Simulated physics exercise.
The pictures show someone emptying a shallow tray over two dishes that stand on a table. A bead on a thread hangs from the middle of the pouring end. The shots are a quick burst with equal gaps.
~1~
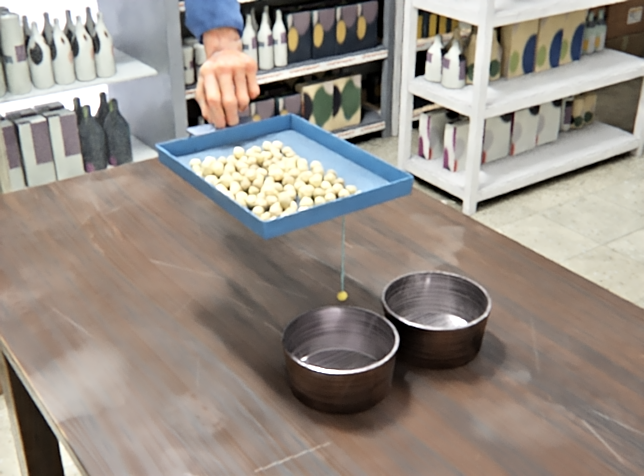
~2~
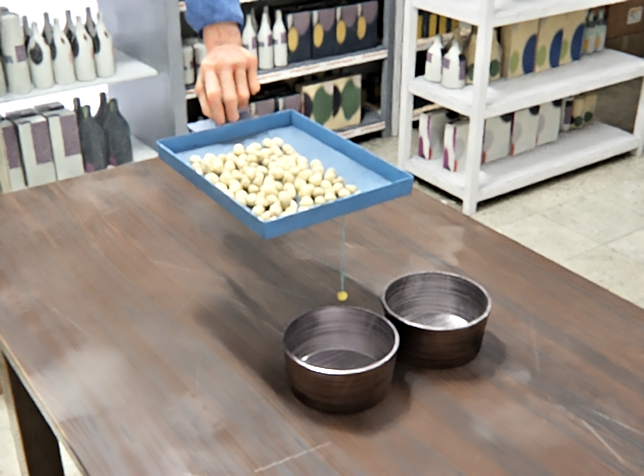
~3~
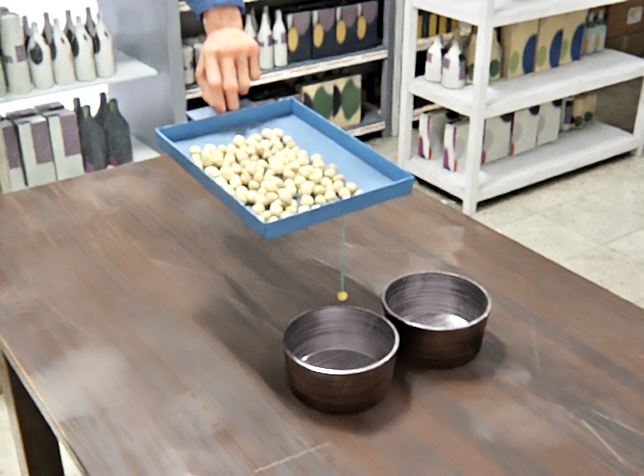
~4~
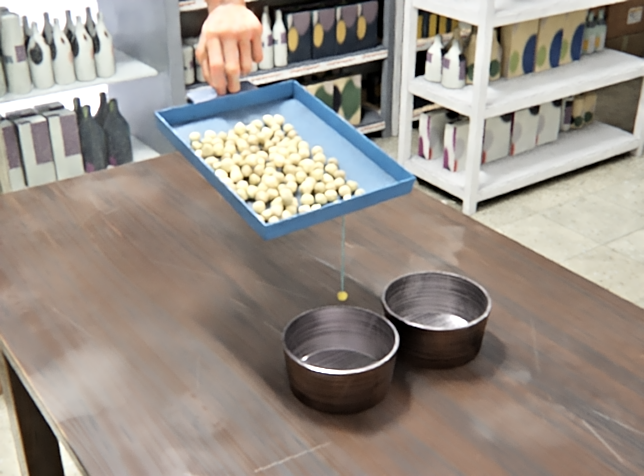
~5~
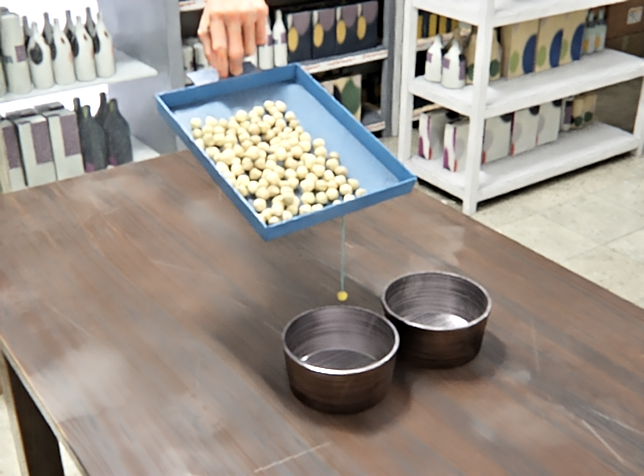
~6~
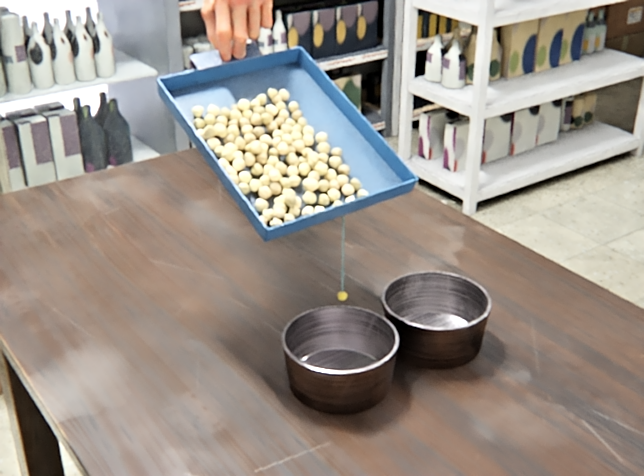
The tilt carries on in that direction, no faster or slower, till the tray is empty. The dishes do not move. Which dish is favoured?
The left-hand one ends fuller.
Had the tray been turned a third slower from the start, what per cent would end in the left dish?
It comes to 60 per cent or so.
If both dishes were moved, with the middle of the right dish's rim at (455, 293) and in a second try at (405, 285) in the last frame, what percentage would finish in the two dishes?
First some 50, then 20 per cent.
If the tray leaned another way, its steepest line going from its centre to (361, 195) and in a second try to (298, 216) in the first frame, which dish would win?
First the dish on the right, then left.
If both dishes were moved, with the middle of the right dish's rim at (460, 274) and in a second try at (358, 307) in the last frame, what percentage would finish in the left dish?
The first gives 20 %, the second 10 %.
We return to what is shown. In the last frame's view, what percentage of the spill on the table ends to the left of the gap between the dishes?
About 40 per cent.
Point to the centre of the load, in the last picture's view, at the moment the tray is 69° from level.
Around (316, 175).
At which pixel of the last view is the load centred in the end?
Close to (364, 388).
Soon after the last picture, tray tipped steeply; nearly all on the tray; a stray few in the air.
A little later, tray tipped past a quarter turn; nearly all on the tray; a stray few in the left dish; a stray few outside both; a stray few in the air.
Later still, tray tipped past a quarter turn; about half in the left dish; a small part in the right dish; about half outside both; a stray few in the air.
At rest, tray tipped past a quarter turn; about half in the left dish; a small part in the right dish; about half outside both; a stray few in the air.
